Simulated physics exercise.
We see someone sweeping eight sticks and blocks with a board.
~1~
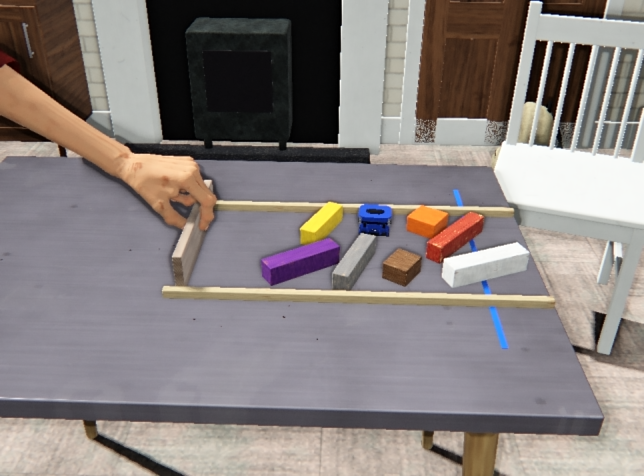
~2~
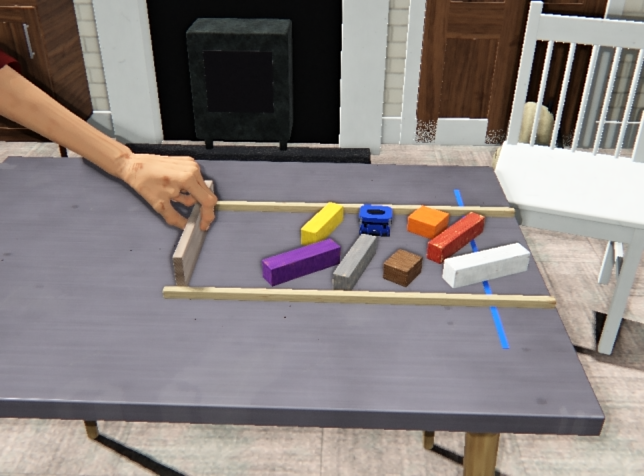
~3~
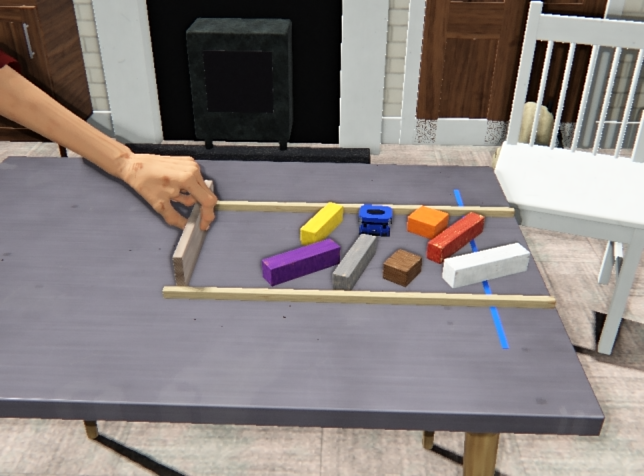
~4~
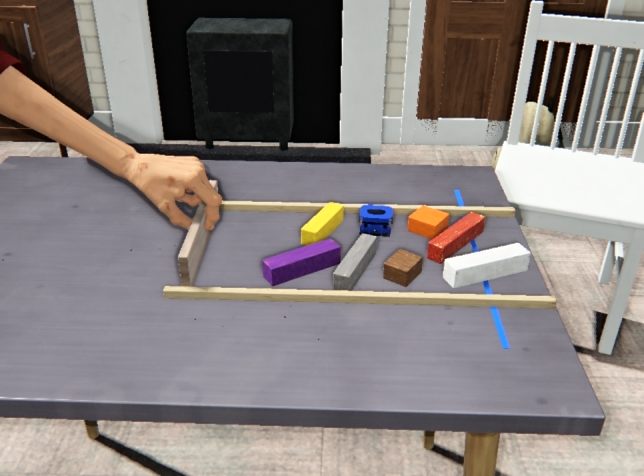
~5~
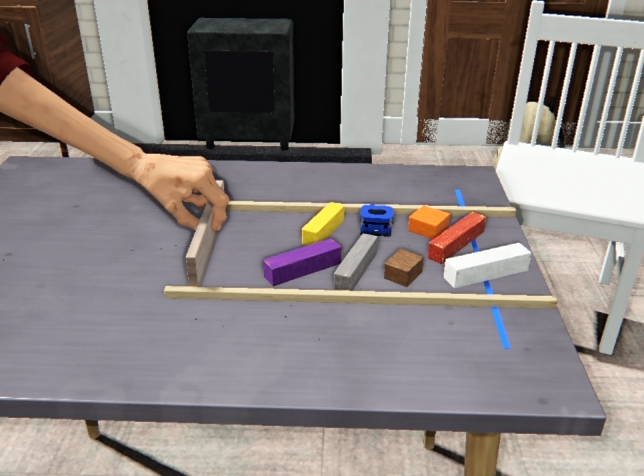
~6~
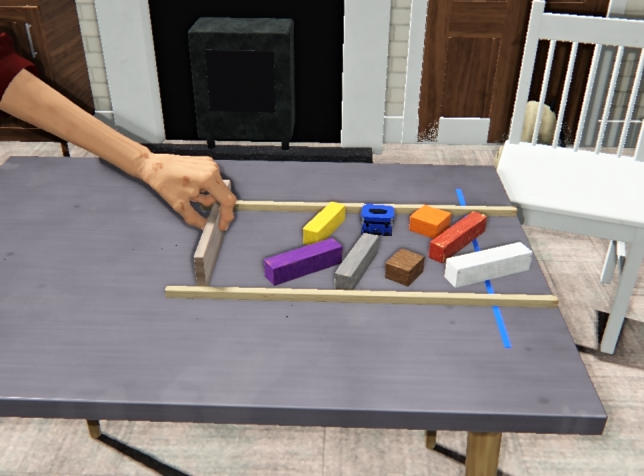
At the start, a hand holds a board upright at the left end of two wooden rails on a gray table, with eight colored sticks and blocks lying between them. The hand then slides the board a short way right, while the pieces stay almost still, untouched by it.
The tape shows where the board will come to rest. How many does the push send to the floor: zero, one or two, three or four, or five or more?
The number that fall off is three or four.
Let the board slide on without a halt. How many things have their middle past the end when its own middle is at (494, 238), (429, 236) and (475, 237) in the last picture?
Place by place, 4, 0 and 3.
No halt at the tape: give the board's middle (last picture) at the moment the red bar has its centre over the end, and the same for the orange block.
About (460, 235), and (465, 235) for the other.
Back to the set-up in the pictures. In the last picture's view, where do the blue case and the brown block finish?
The blue case at (504, 222), the brown block at (545, 277).
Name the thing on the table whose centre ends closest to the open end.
The brown block ends nearest.
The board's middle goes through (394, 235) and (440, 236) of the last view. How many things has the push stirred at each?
The counts are 8 and 8.
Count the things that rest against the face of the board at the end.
It touches 2.
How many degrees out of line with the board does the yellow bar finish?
Some 0 degrees.
Early on, none off yet; white bar at rest near (489, 264); red bar at rest near (459, 236); orange block at rest near (430, 222).
A while later, none off yet; white bar travelled a little near (511, 266); red bar travelled a little near (474, 239); orange block travelled about its own width near (460, 220).
Finally, the number that fall off is three or four; lost, orange block, red bar and white bar.
